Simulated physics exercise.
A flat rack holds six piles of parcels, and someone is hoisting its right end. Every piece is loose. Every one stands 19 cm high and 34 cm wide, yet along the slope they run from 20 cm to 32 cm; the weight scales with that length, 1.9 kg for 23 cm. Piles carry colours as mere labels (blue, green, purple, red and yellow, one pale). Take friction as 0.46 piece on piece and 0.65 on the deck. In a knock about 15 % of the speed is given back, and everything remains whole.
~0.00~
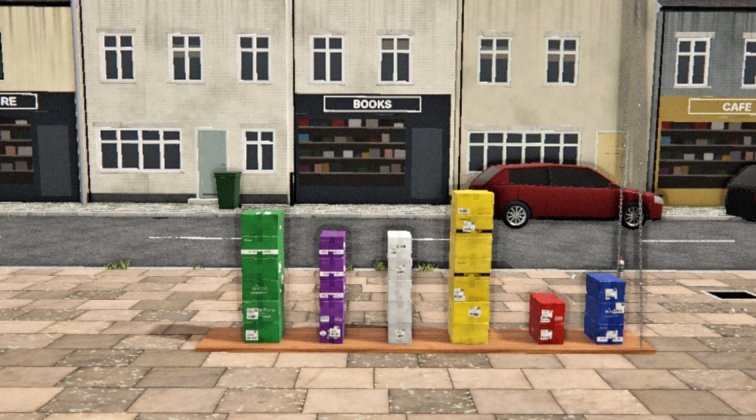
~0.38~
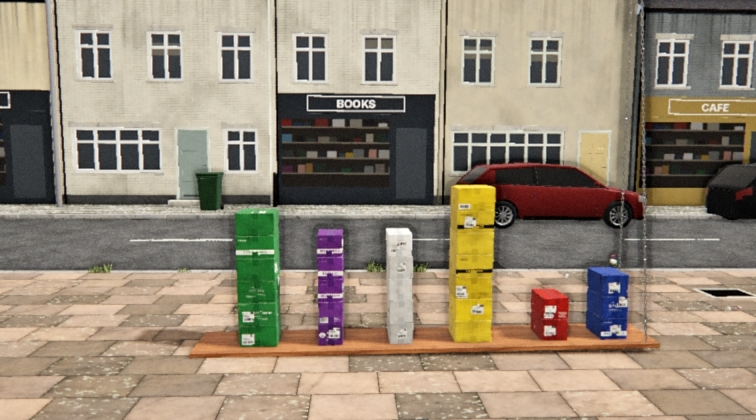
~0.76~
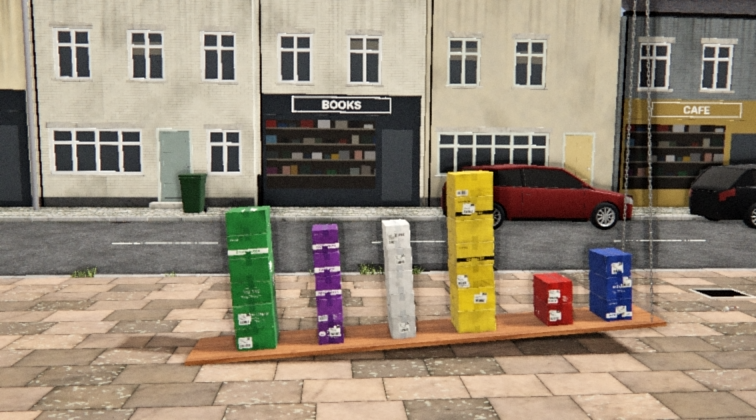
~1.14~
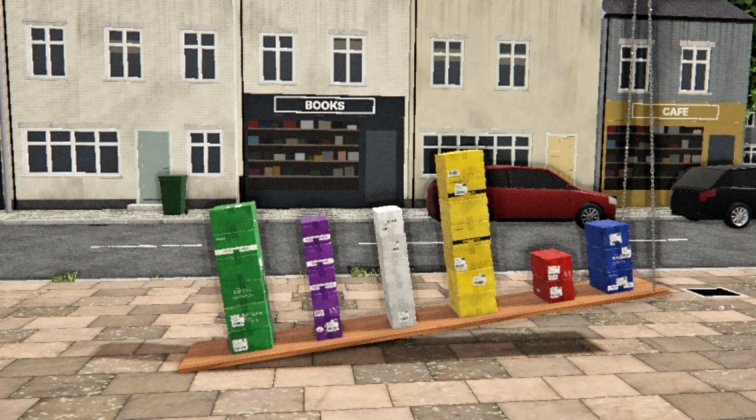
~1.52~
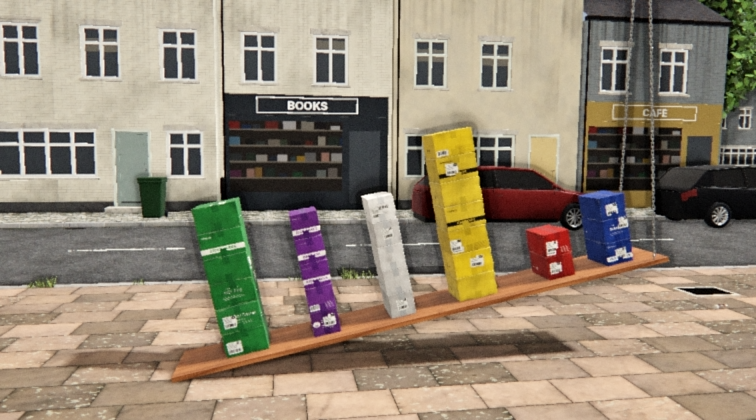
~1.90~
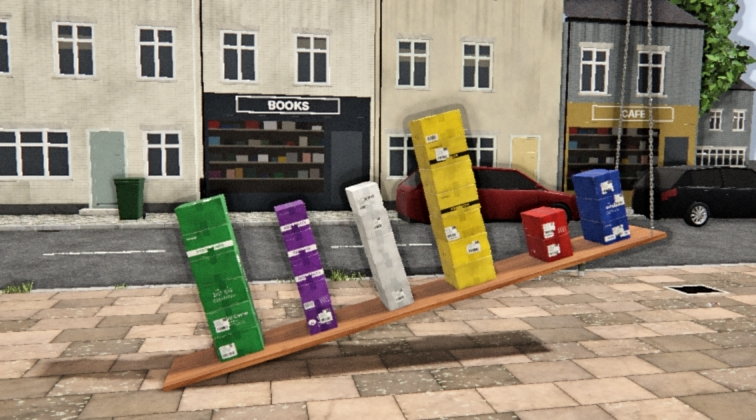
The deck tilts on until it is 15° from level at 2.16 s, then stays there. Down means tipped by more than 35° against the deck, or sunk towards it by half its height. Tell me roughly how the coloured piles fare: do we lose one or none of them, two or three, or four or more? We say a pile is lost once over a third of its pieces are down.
We lose two or three.
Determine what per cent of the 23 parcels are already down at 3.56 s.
75 per cent at that moment.
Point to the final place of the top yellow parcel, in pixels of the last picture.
Its centre finishes around pixel (97, 375) in the last picture.
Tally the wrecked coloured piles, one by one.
That makes 3 altogether.
After 2.30 s, slope 15°; none of the 23 other parcels down, 15 disturbed; top purple parcel 12° from how it stood; top yellow parcel 8° from how it stood.
After 2.64 s, slope 15°; 2 of the 23 other parcels down; top yellow parcel 26° from how it stood; top purple parcel 14° from how it stood, 7 cm lower.
After 3.02 s, slope 15°; 17 of the 23 other parcels down; top yellow parcel on its side; top green parcel 44° from how it stood, 39 cm lower.
After 3.56 s, slope 15°; 17 of the 23 other parcels down; top purple parcel upside down; top green parcel upside down.
In the end (5.5 s), slope 15°; 17 of the 23 other parcels down; top green parcel upside down; top purple parcel on its side. Wrecked, green, purple and yellow.
